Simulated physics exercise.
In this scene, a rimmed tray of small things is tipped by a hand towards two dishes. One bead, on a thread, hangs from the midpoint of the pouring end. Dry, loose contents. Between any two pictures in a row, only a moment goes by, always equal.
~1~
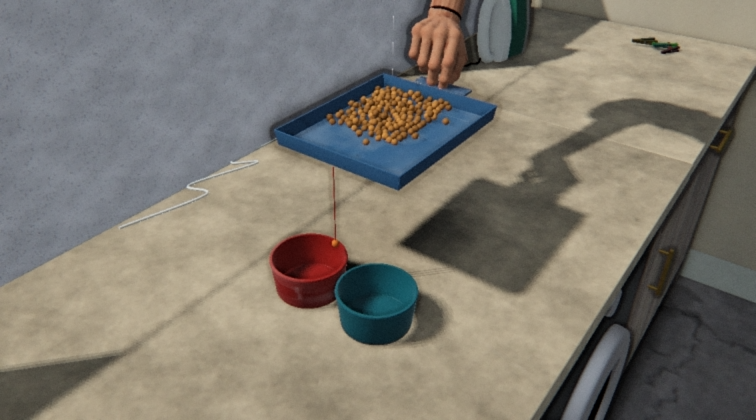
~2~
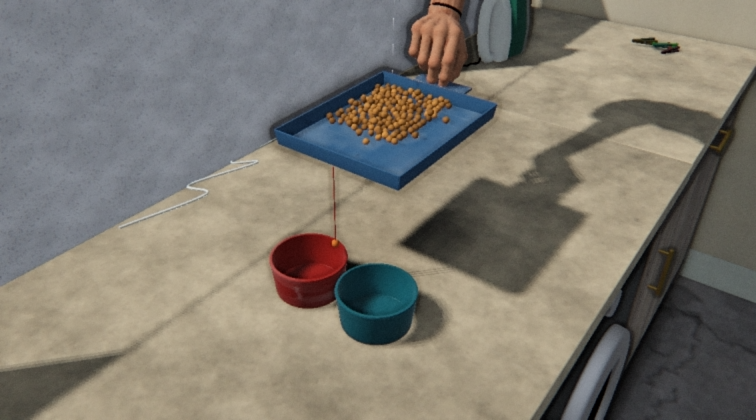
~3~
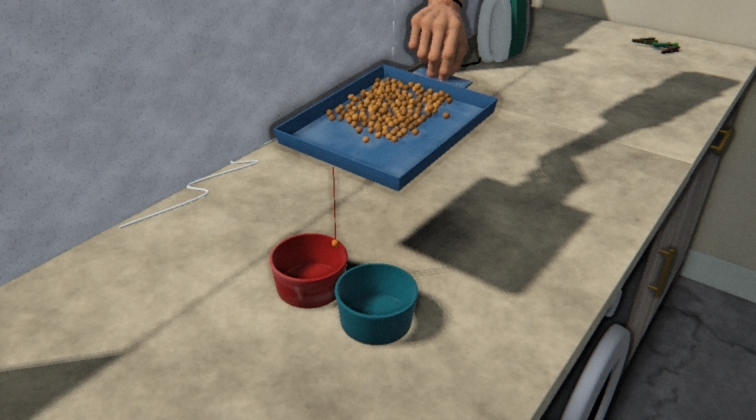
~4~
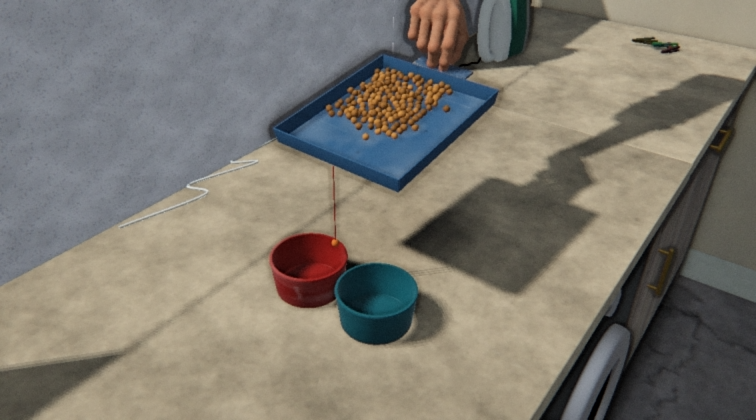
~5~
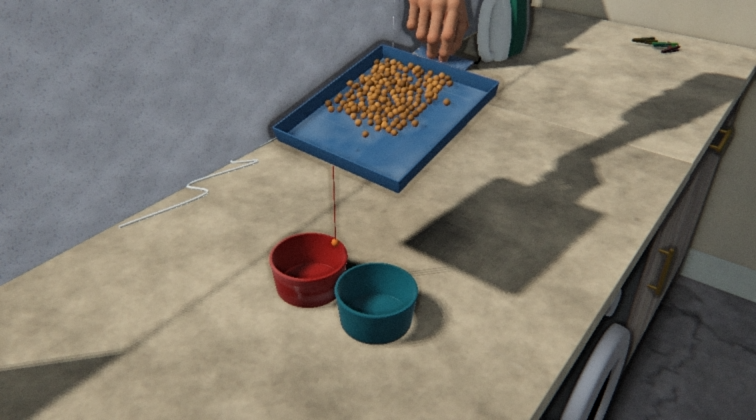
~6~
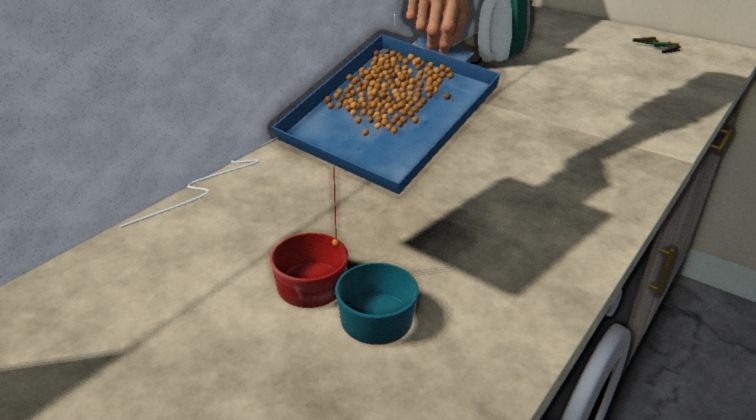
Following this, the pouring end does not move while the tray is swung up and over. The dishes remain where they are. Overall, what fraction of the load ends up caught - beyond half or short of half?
Beyond half.
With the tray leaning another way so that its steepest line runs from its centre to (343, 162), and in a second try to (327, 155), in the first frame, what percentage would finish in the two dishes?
So it's 60 percent with the first slope and 40 percent with the other.
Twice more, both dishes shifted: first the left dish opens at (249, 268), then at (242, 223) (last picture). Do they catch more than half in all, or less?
Well, a minority share the first time and a minority share the next.
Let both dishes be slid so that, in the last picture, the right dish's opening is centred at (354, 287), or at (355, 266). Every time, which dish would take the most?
First try, the rightmost dish; second try, the rightmost dish.
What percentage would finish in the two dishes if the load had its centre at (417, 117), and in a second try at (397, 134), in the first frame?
It comes to about 90 per cent the first time and about 80 per cent the second.
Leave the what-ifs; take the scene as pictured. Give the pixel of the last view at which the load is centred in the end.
The centre ends up roughly at (365, 315).
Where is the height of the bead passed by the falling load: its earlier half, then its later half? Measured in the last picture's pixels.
At about (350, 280), then at (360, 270).
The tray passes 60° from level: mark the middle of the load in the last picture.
The load's middle is around (361, 153).
Just after the last frame, tray tipped steeply; almost all on the tray; about a tenth in the air.
A moment on, tray tipped right over; the larger part on the tray; about a tenth in the right dish; just a few in the left dish; about a tenth outside both; just a few in the air.
Further on, tray tipped past a quarter turn; roughly two thirds in the right dish; about a tenth in the left dish; roughly a quarter outside both.
When it is over, tray tipped past a quarter turn; roughly two thirds in the right dish; about a tenth in the left dish; roughly a quarter outside both.
